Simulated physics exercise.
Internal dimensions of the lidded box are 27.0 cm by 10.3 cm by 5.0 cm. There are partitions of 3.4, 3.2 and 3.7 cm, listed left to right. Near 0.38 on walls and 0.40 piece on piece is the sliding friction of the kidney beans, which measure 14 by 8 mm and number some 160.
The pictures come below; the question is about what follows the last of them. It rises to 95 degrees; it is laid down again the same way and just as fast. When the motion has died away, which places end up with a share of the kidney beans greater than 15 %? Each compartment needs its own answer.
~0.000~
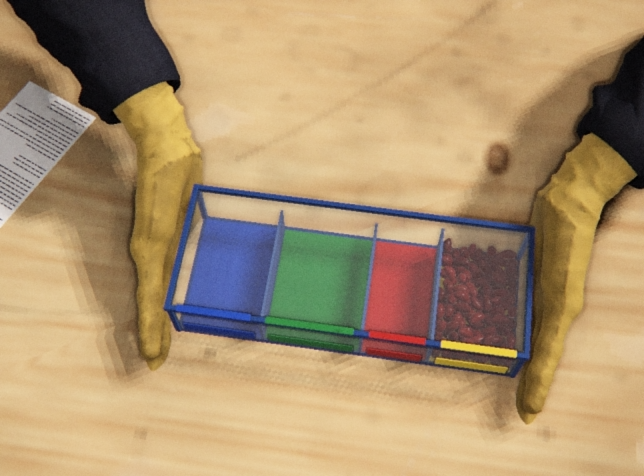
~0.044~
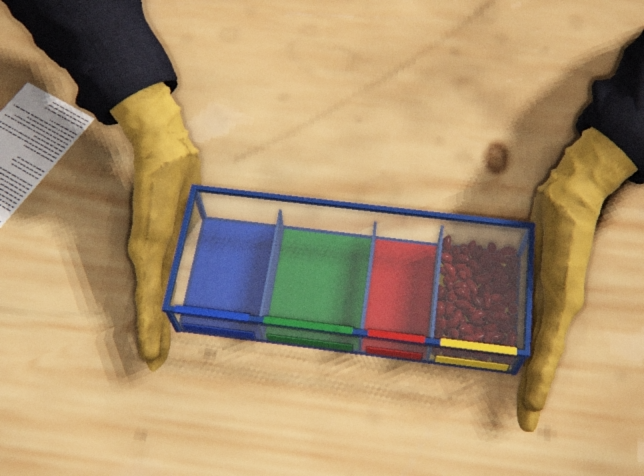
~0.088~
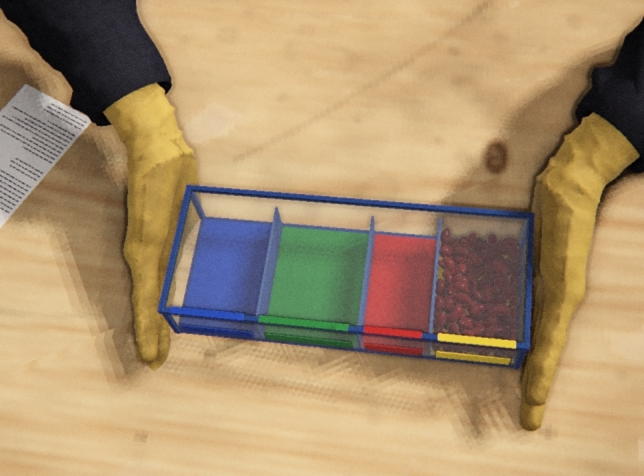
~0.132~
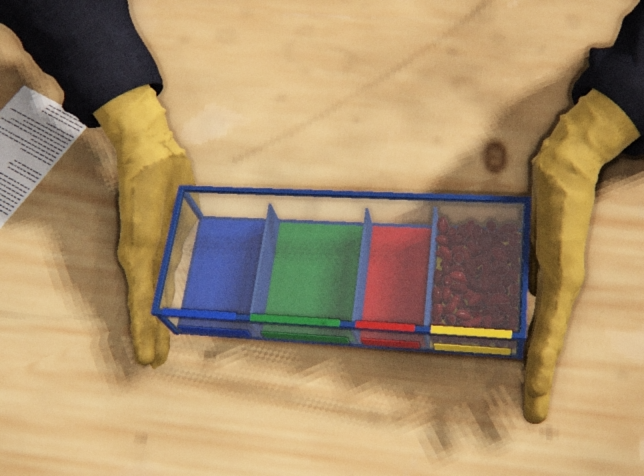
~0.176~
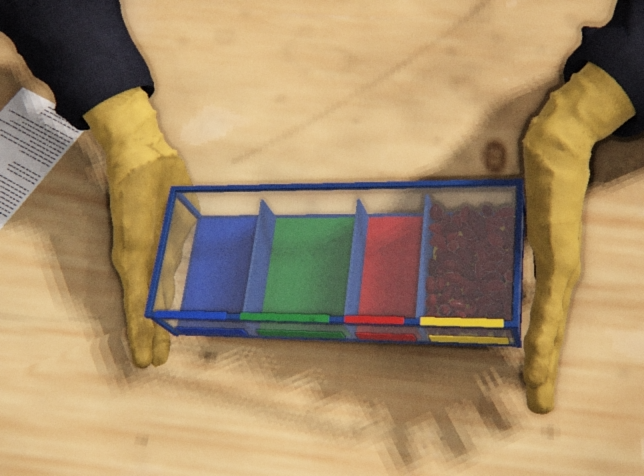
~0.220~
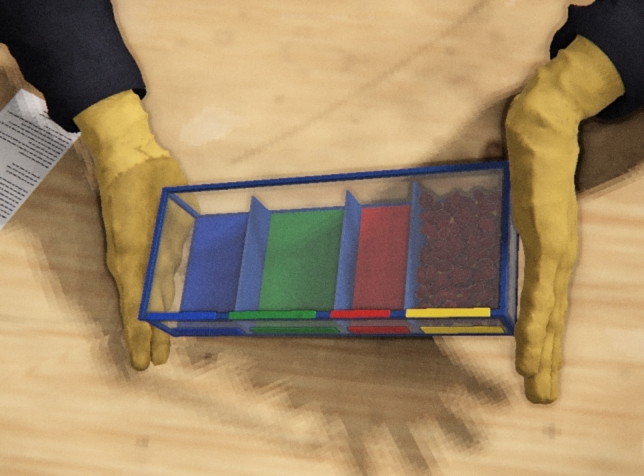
Red compartment: Does not qualify; blue compartment: Does not qualify; green compartment: Does not qualify; yellow compartment: Qualifies.
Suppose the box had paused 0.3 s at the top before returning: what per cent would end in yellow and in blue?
Then yellow keeps 95% and blue keeps 5%.
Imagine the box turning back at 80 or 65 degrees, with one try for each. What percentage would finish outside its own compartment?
About 5 and about 5 per cent, in that order.
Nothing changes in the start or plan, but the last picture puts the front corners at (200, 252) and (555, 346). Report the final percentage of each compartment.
Each compartment ends like this: Red 0 per cent, blue 0 per cent, green 0 per cent, yellow 100 per cent.
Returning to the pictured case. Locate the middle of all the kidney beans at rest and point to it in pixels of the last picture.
Resting centre estimate: Around (457, 317).
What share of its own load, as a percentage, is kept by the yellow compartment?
Fraction kept: Approx. 90 %.
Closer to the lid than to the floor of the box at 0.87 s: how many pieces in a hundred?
60 per cent, give or take.
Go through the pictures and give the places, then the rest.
The first frame shows box tilt 0 degrees, front corners at (170, 306) and (524, 354); yellow 100 %.
The second frame shows box tilt 1 degrees, front corners at (169, 307) and (524, 351).
The third frame shows box tilt 4 degrees, front corners at (164, 308) and (524, 344), lowest corner left front.
The fourth frame shows box tilt 10 degrees, front corners at (158, 310) and (520, 334), lowest corner left front.
The fifth frame shows box tilt 15 degrees, front corners at (151, 313) and (513, 322), lowest corner left front.
The sixth frame shows box tilt 21 degrees, front corners at (145, 315) and (500, 311), lowest corner left front; yellow 100 %. The box's pace is about 135 degrees a second.
After 0.87 s, tilt 94 degrees; red 5 %, green 5 %, yellow 90 %.
Then, at 1.31 s, tilt 40 degrees; red 5 %, blue 5 %, yellow 85 %.
After 1.82 s, tilt 0 degrees; red 5 %, blue 5 %, yellow 85 %.
By 2.4 s all is still; red 5 %, blue 5 %, green 0 %, yellow 85 %.
